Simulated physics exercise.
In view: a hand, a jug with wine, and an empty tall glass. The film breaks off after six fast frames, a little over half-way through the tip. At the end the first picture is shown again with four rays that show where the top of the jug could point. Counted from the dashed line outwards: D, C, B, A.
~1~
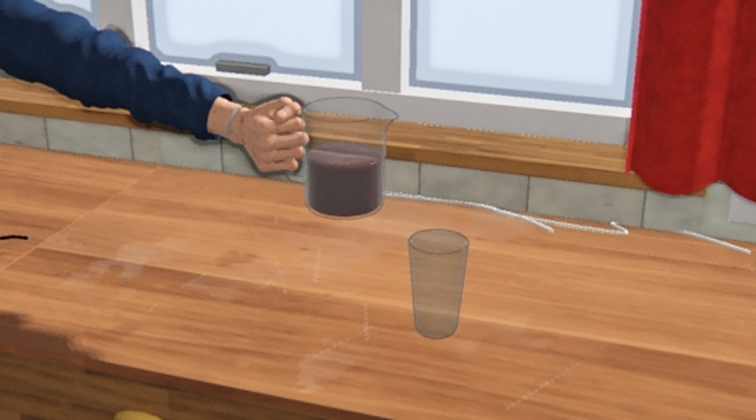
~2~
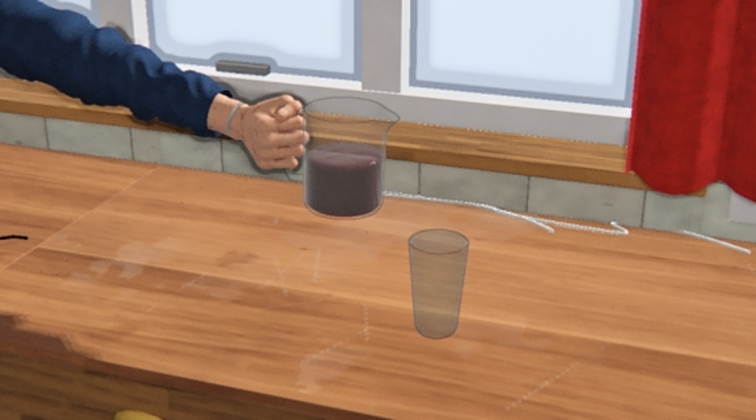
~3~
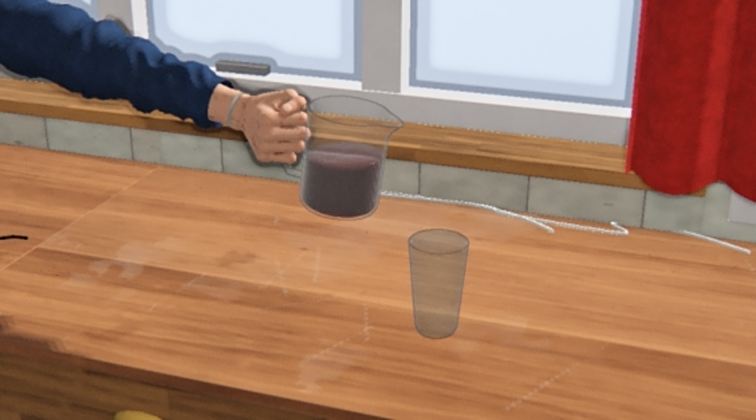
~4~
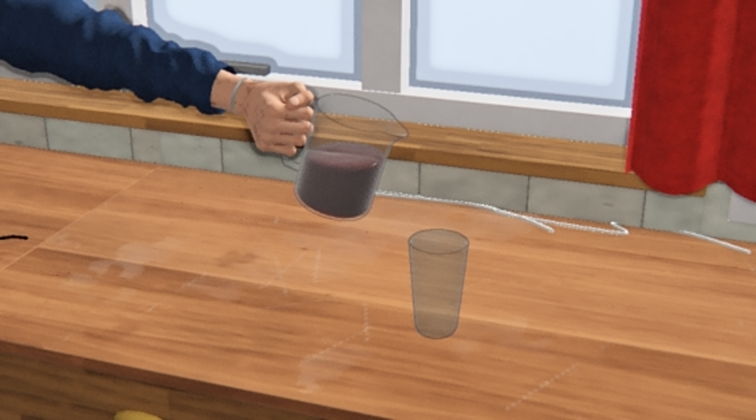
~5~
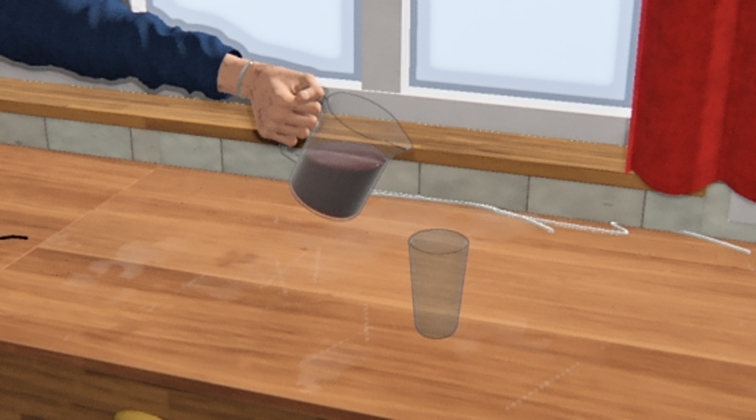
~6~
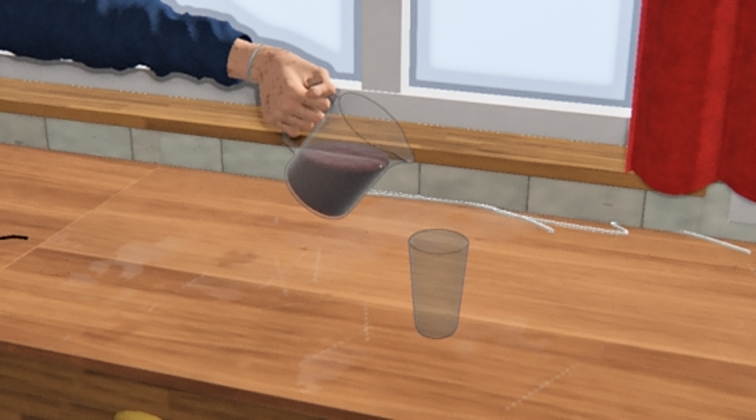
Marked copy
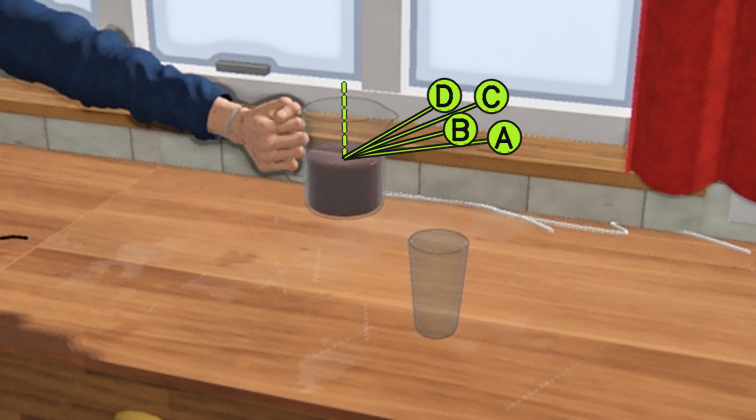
A hand tilts a clear jug of dark liquid rightward near an empty tall glass.
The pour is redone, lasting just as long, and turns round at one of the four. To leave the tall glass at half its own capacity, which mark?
B is best.
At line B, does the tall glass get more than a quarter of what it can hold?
Yes, it does.
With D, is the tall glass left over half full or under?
Under half.
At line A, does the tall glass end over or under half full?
Over half.
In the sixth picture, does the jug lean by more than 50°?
No, it does not.
In lime, A at (487, 140); B at (443, 132); C at (476, 104); D at (431, 107).
With A, the tall glass ends with about 69 % of what it can hold.
With B, the tall glass ends with about 49 % of what it can hold.
With C, the tall glass ends with about 29 % of what it can hold.
With D, the tall glass ends with about 13 % of what it can hold.
